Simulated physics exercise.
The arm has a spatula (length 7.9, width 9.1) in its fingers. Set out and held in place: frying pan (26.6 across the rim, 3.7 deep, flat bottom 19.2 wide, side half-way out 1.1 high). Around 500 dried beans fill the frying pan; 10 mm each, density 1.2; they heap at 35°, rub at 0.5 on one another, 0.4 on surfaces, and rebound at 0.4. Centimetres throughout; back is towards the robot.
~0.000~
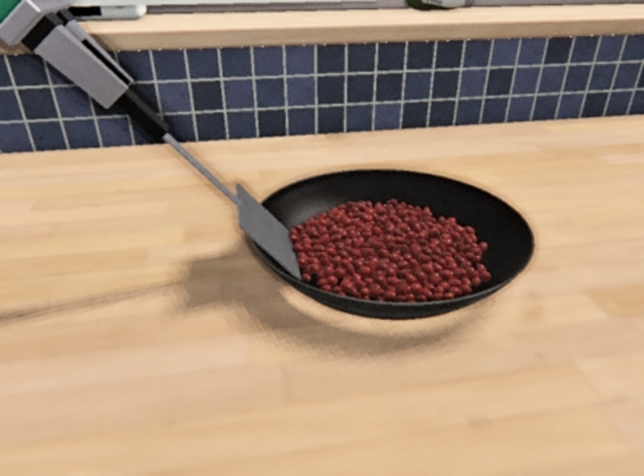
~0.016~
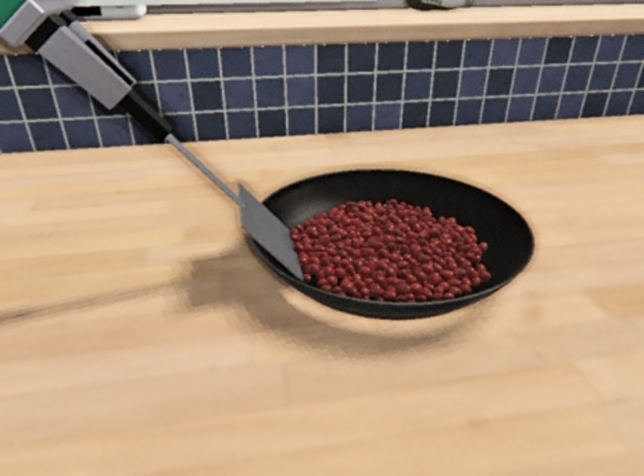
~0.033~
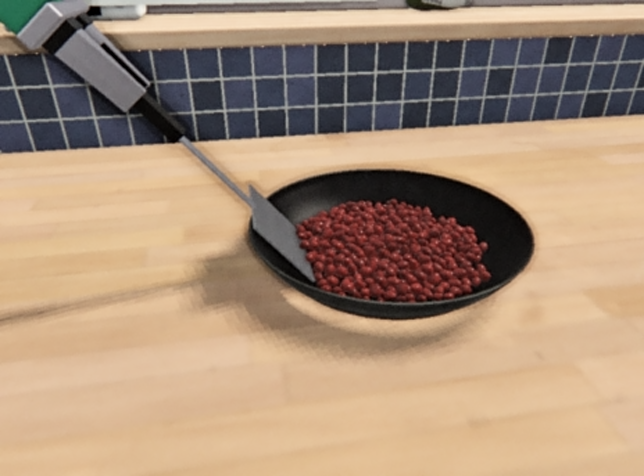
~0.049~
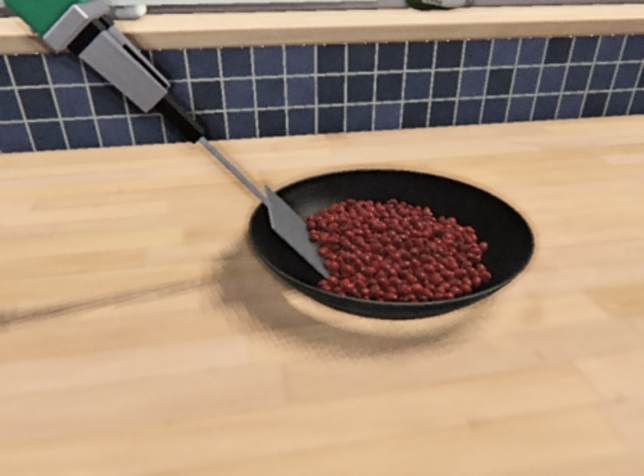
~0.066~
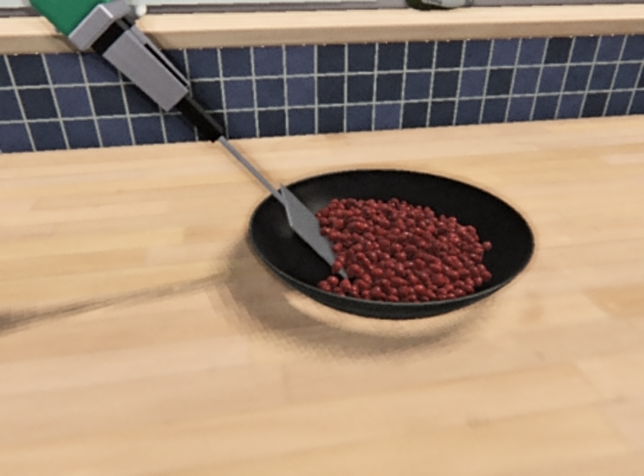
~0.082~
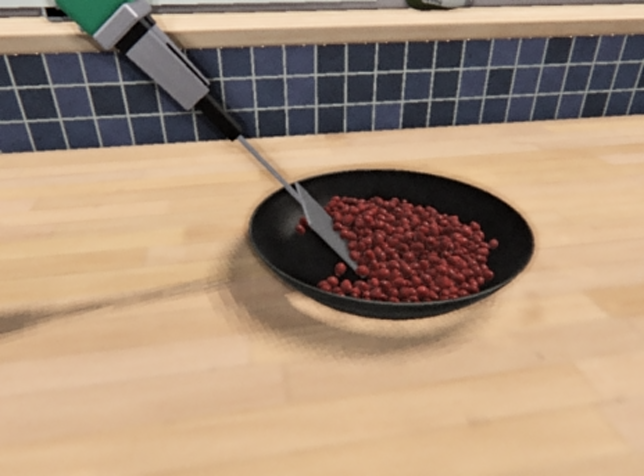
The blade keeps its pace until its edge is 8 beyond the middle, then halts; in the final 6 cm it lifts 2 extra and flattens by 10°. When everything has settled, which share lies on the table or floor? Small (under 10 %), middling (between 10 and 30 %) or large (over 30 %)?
Share on the table or floor: Middling (between 10 and 30 %).
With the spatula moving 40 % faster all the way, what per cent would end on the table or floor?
It would be near 20 per cent.
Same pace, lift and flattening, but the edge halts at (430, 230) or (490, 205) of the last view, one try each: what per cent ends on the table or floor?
About 0 and 35 per cent.
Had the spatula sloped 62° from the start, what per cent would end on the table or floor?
In that case some 15 per cent.
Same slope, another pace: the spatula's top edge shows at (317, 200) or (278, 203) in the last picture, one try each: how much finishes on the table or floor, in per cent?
Some 25 and 5 per cent.
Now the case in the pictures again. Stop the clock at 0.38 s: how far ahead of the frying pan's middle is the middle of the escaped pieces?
About 18 cm.
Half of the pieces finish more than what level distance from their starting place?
About 7 cm.
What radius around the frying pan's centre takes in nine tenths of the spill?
Roughly 25 cm.
By 0.12 s, sloping 51°, highest piece 8 above the table; 498 in the frying pan.
By 0.16 s, sloping 47°, highest piece 8 above the table; 498 in the frying pan.
By 0.38 s, sloping 41°, highest piece 5 above the table; 414 in the frying pan, 82 on the table or floor, 2 on the blade or in flight.
By 1.43 s, sloping 41°, highest piece 5 above the table; 414 in the frying pan, 84 on the table or floor.
Final count, 414 in the frying pan, 84 on the table or floor. That is 17 % on the table or floor.
